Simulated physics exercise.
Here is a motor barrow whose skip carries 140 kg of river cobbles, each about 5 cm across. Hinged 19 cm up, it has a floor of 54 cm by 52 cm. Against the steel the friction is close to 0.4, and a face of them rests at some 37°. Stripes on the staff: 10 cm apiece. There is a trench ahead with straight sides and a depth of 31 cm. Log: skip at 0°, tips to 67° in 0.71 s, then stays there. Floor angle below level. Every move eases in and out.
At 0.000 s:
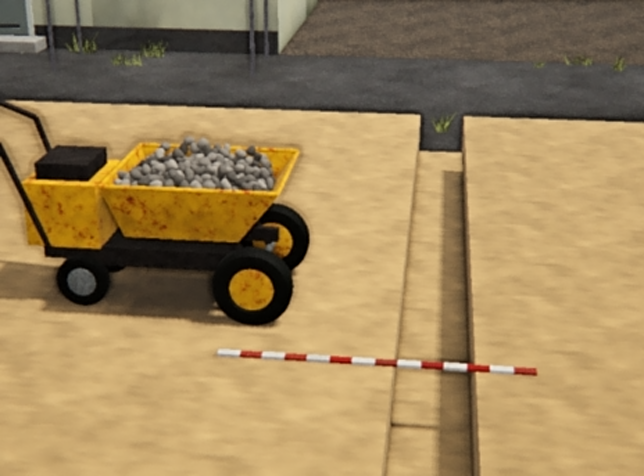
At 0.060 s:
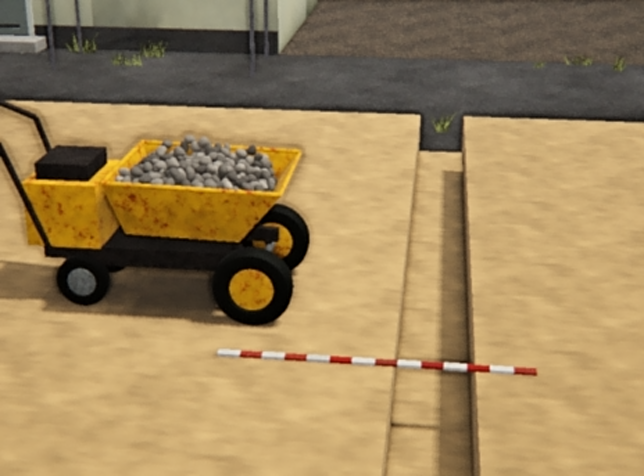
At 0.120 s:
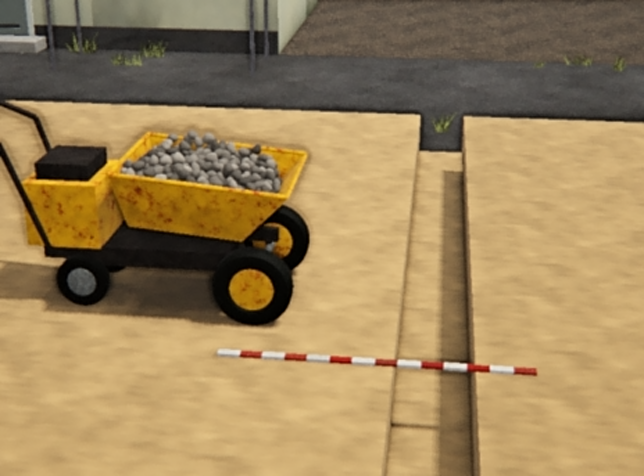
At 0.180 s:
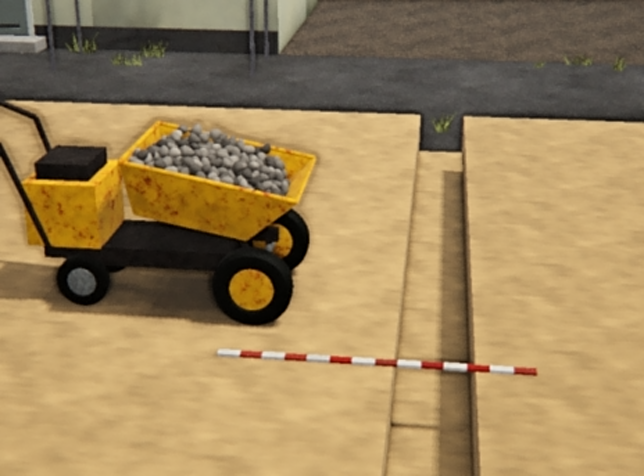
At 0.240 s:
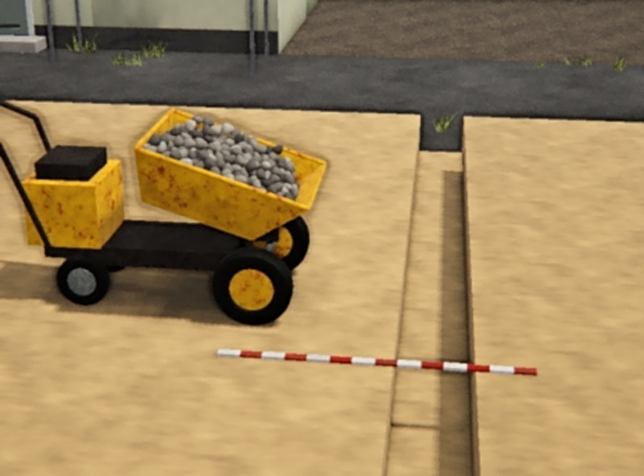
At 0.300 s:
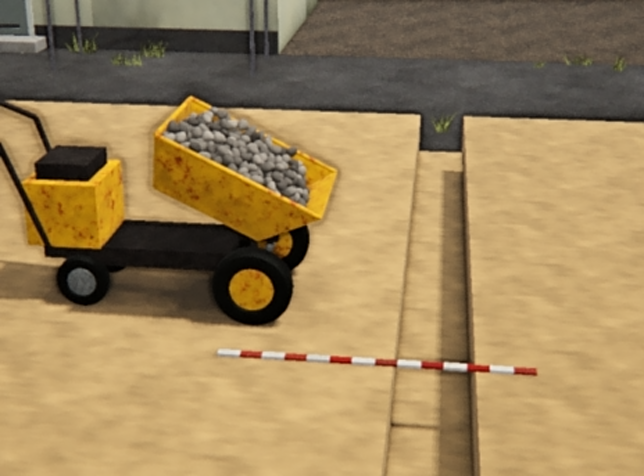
A yellow motor barrow's skip, loaded with grey stones, steadily tilts down toward the right.
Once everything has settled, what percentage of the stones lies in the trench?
I would say 84 percent.
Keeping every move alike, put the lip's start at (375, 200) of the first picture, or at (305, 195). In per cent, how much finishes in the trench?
From the first spot near 30, from the second near 90 per cent.
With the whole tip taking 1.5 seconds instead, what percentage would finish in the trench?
About 80 percent, I'd say.
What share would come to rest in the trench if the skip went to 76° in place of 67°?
In that case around 90 percent.
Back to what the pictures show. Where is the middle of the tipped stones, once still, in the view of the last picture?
Somewhere near pixel (430, 342).
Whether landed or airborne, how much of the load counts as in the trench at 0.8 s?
About 20%.
After 0.5 s the floor is at 56°; 100 % in the skip; the foremost stones are at (348, 219).
After 0.8 s the floor is at 67°; 69 % in the skip, 13 % short of the trench, 18 % in the trench; the foremost stones are at (436, 304).
After 1.2 s the floor is at 67°; 23 % in the skip, 12 % short of the trench, 64 % in the trench, 1 % past the trench; the foremost stones are at (530, 307).
After 3.1 s the floor is at 67°; 0 % in the skip, 15 % short of the trench, 84 % in the trench, 1 % past the trench; the foremost stones are at (624, 311).
